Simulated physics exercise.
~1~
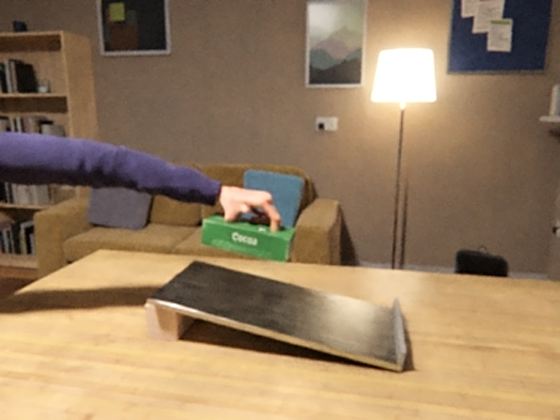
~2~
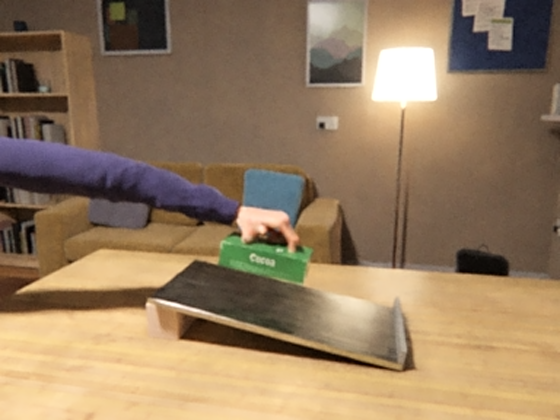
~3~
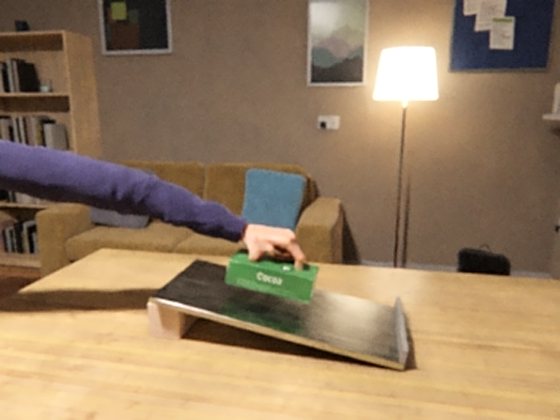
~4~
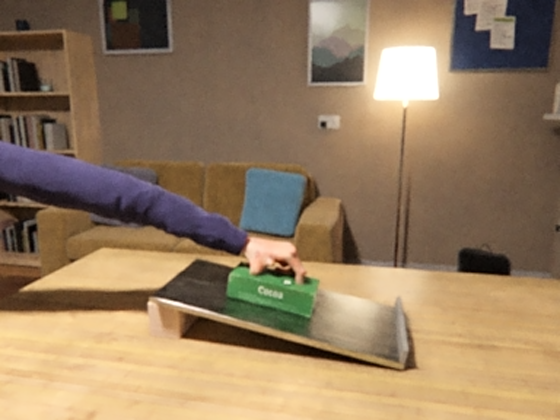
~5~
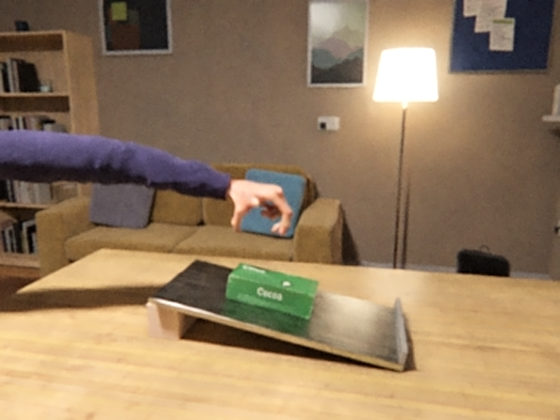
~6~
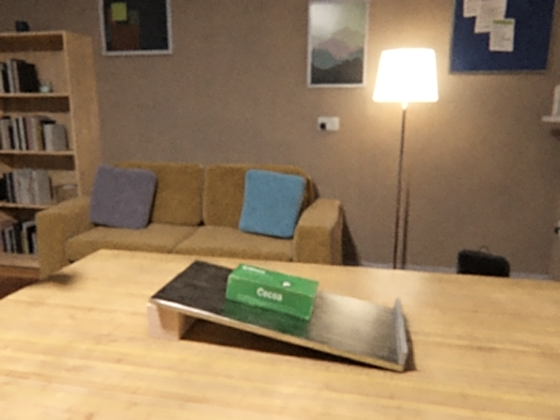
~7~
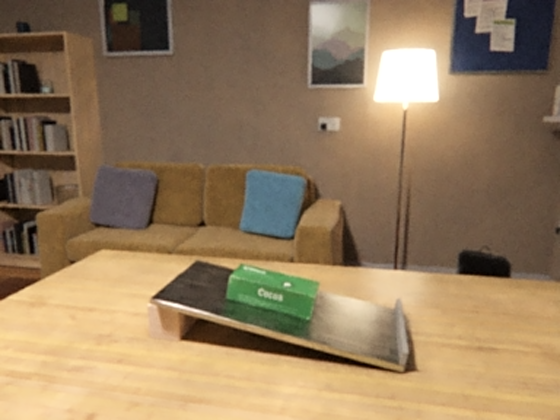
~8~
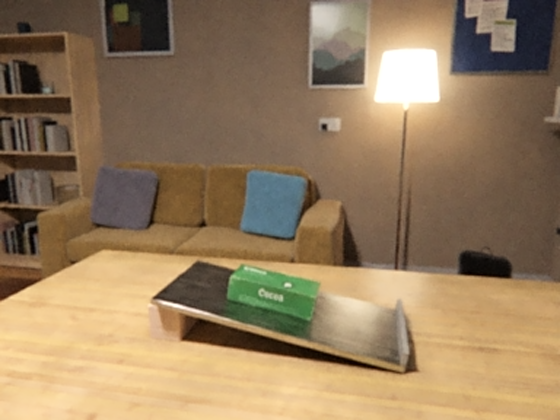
A hand lowers a green carton onto a sloping board, withdraws, and the carton stays put.
